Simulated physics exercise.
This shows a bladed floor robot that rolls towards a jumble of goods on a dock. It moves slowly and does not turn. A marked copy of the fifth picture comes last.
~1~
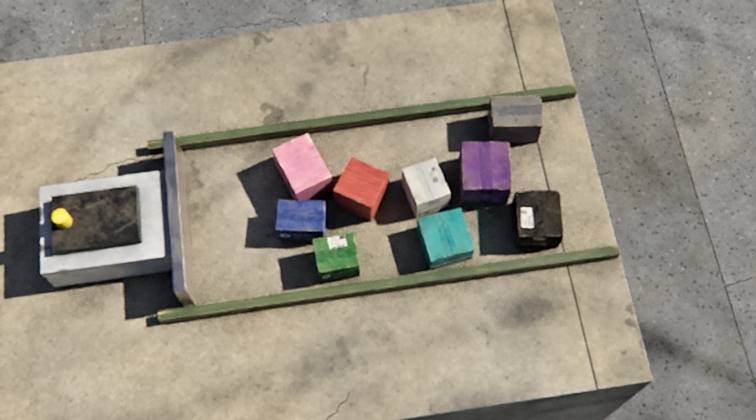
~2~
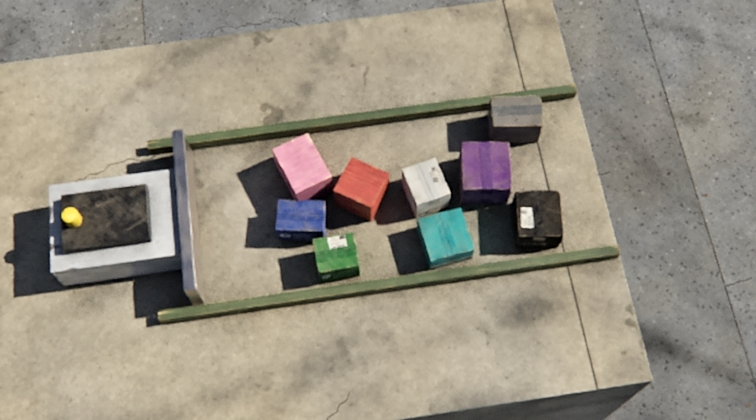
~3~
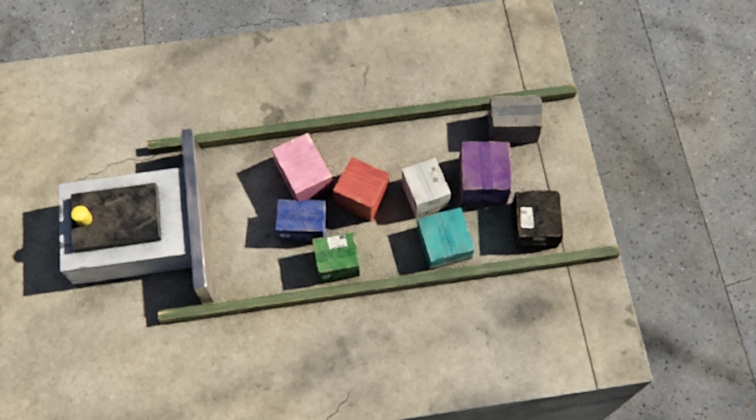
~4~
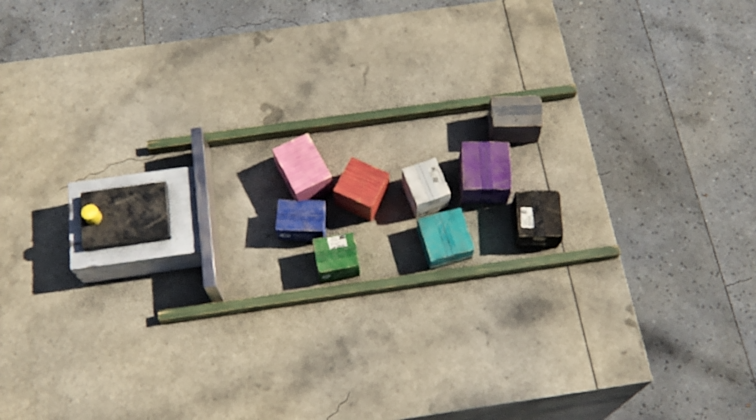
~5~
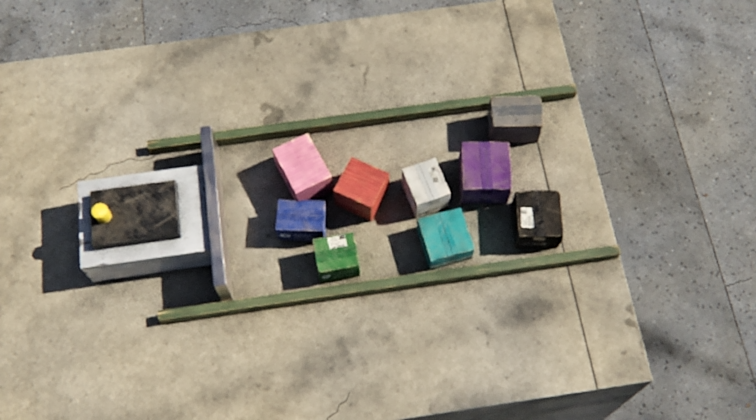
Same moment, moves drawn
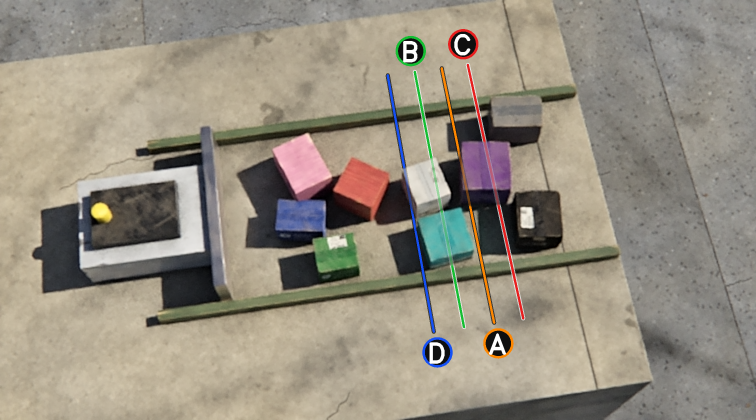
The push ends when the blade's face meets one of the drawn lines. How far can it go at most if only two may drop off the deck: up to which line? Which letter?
No farther than C.
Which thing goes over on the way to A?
It is the purple box.
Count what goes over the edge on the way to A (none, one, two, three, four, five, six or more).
One.
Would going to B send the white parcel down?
No.
On the marked copy, A at (466, 188); B at (438, 192); C at (494, 184); D at (409, 196).
Taking C. A third of the way, robot (247, 198); green parcel (353, 256); pink crate (339, 169).
Two thirds of the way, robot (349, 184); purple box (567, 163); black box (558, 221).
When it is over, robot (426, 174); purple box over the edge; black box over the edge; two fallen.
As for the rest, A is within the limit but short; B is within the limit but short; D is within the limit but short.
